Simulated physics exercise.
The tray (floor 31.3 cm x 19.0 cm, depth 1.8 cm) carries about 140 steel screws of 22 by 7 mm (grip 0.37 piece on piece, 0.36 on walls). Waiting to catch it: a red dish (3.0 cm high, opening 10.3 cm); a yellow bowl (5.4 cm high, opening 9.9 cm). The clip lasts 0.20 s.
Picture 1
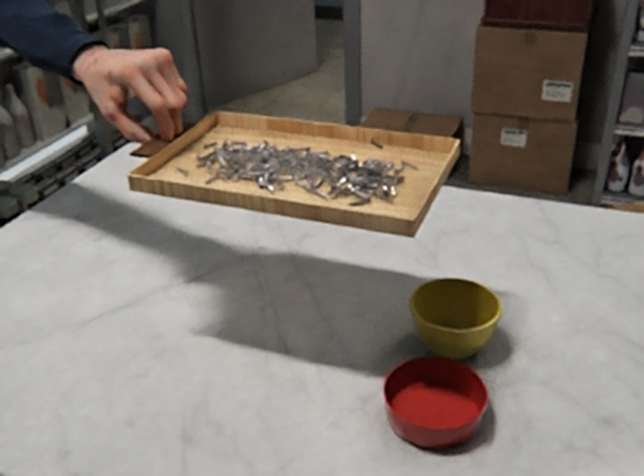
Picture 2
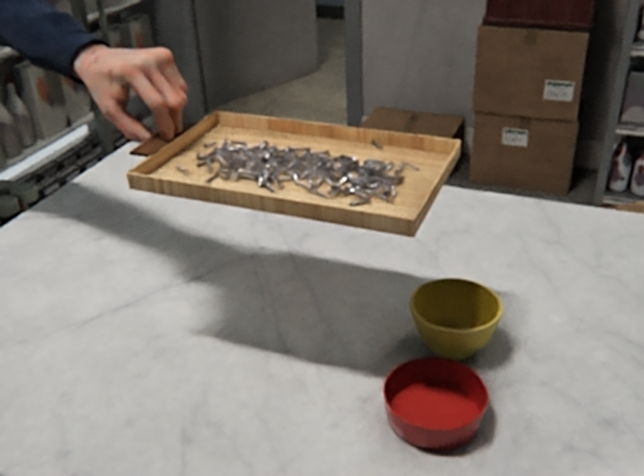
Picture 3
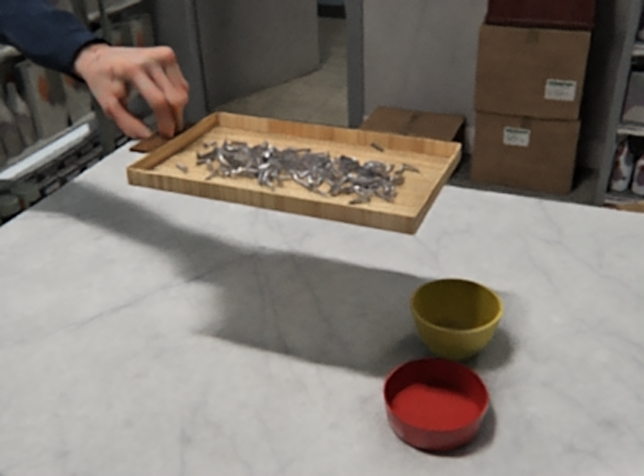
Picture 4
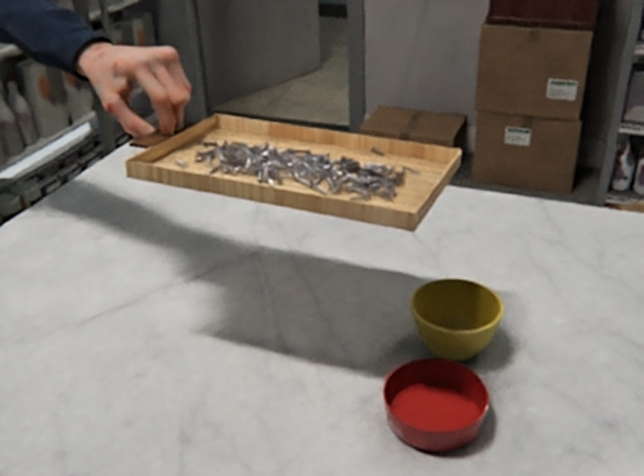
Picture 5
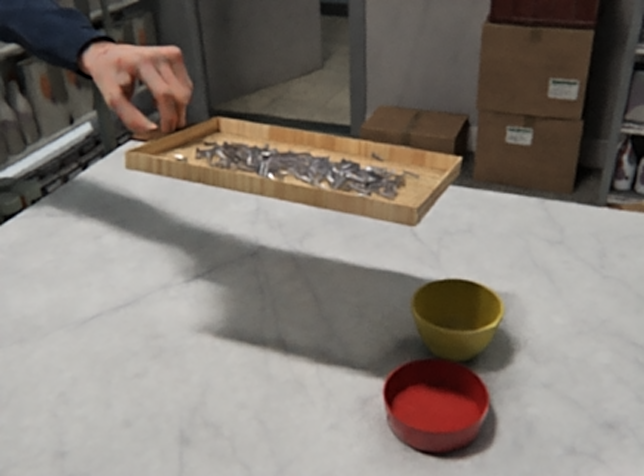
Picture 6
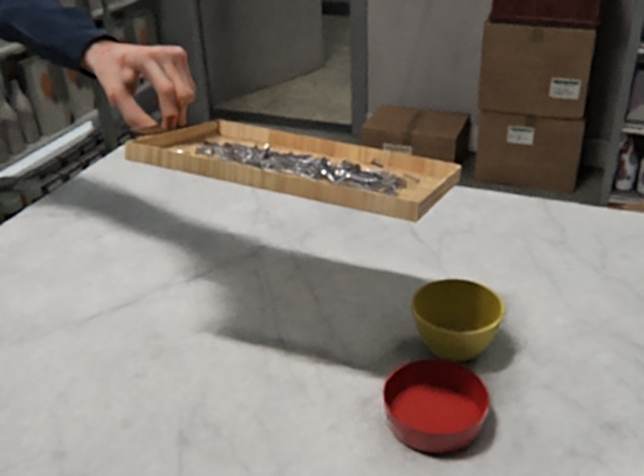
A wooden tray of small metal screws, gripped at its left end by a hand, tilts gradually with its far side lowering, above a pale marble surface where a yellow bowl and a red dish stay still.
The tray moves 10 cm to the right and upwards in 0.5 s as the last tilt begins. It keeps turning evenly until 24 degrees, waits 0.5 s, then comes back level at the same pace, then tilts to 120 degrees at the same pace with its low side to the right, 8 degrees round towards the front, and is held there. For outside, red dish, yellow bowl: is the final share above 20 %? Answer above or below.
Outside: Above, red dish: Below, yellow bowl: Above.
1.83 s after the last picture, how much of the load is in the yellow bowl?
Near 35 per cent so far.
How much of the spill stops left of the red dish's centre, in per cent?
About 60 per cent.
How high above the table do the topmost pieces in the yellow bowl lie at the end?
Roughly 2.5 cm.
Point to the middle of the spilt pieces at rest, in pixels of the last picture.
At about (429, 314).
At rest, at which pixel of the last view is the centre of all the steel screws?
Around (450, 334).
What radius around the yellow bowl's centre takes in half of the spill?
Some 12 cm.
Then, 0.70 s after the last picture, tilt 22 degrees; tray 100 %; middle of all pieces on or above the table near (333, 166).
Then, 1.29 s after the last picture, tilt 27 degrees; tray 100 %; middle of all pieces on or above the table near (392, 135).
Then, 1.83 s after the last picture, tilt 86 degrees; yellow bowl 35 %, tray 25 %, outside 35 %; middle of all pieces on or above the table near (457, 307).
Then, 2.35 s after the last picture, tilt 120 degrees; yellow bowl 35 %, outside 60 %; middle of all pieces on or above the table near (442, 326).
In the end, yellow bowl 35 %, tray 0 %, red dish 0 %, outside 60 %.
